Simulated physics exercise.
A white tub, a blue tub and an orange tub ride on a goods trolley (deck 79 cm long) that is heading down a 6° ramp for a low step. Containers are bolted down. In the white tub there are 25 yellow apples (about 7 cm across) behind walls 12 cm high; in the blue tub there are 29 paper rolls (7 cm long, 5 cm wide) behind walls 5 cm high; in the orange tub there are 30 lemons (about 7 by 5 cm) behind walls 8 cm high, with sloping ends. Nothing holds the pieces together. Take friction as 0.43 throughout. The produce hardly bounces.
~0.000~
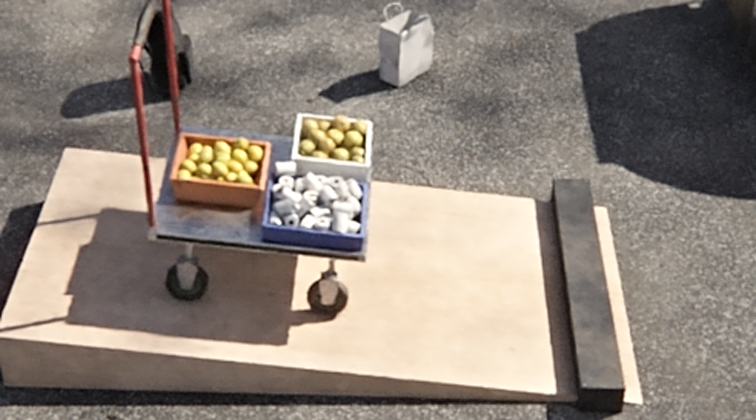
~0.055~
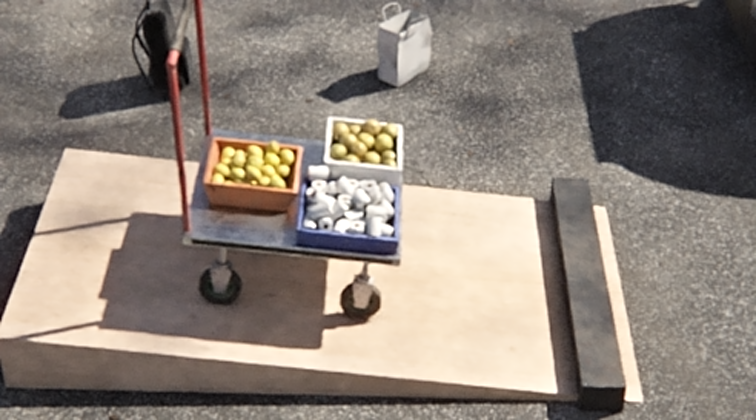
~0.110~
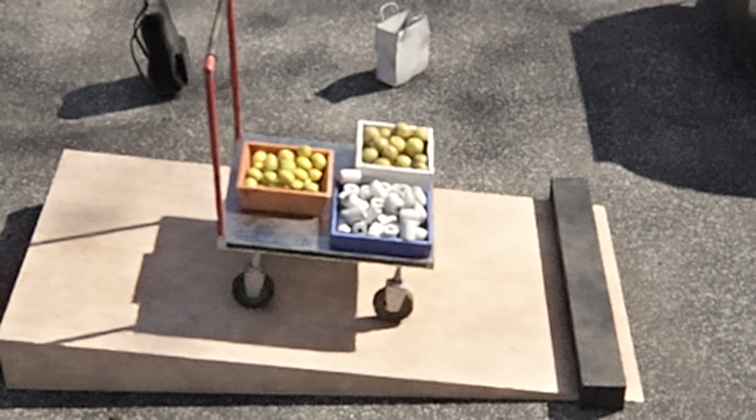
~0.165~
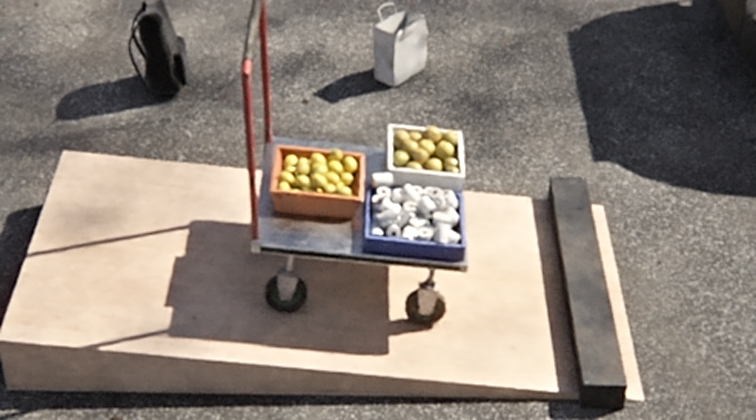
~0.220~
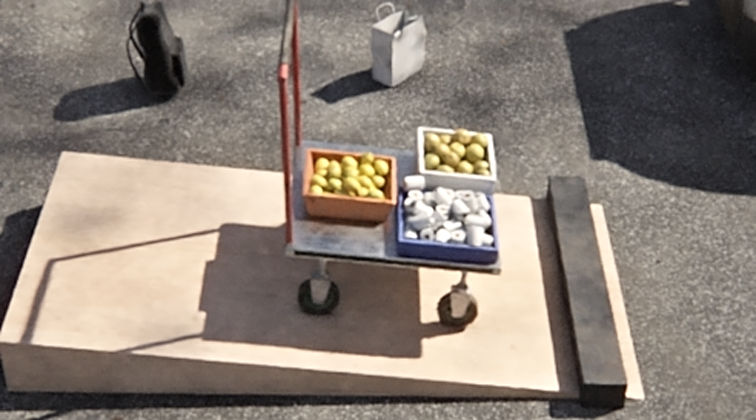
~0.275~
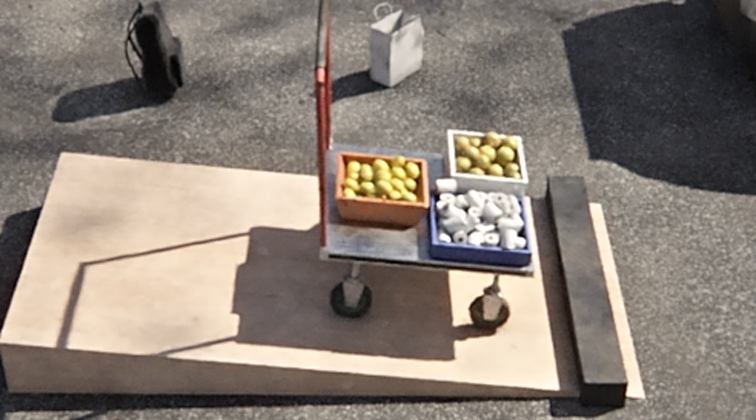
A flat trolley with a red handle, loaded with an orange tub of lemons, a white tub of yellowish fruit and a blue tub of white rolls, rolls steadily rightward down a pale wooden ramp, drawing nearer a dark bar.
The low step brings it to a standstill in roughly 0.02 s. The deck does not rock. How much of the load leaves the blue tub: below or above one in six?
It sheds over a sixth of them.
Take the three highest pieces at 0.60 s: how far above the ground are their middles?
Roughly 62 cm.
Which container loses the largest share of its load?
It is the blue tub.
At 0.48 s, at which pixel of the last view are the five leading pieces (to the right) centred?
Near (606, 223).
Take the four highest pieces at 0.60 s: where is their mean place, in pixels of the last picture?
At about (526, 187).
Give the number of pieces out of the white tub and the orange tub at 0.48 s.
About: White tub 0, orange tub 0.
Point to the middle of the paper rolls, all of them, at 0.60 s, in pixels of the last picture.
Near (569, 230).
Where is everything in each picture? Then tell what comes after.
In the first frame (each is followed by its nearest rim corner in this view), blue tub, (266, 225); orange tub, (173, 177); 86 cm short of the stop; none out.
The second frame shows blue tub, (301, 229); orange tub, (207, 182); 74 cm short of the stop.
The third frame shows blue tub, (335, 233); orange tub, (240, 186); 62 cm short of the stop.
The fourth frame shows blue tub, (369, 237); orange tub, (273, 190); 49 cm short of the stop.
The fifth frame shows blue tub, (403, 240); orange tub, (306, 193); 37 cm short of the stop.
The sixth frame shows blue tub, (437, 243); orange tub, (339, 197); 25 cm short of the stop; none out.
After 0.38 s, impact.
After 0.48 s, white tub 25 in, 0 out, blue tub 25 in, 4 out and orange tub 30 in, 0 out.
After 0.60 s, white tub 25 in, 0 out, blue tub 21 in, 8 out and orange tub 26 in, 4 out.
After 0.83 s, white tub 25 in, 0 out, blue tub 17 in, 12 out and orange tub 24 in, 6 out.
When it is over (at 1.33 s), white tub 25 in, 0 out, blue tub 17 in, 12 out and orange tub 24 in, 6 out. Asked share, 12 of 29, 41 per cent.
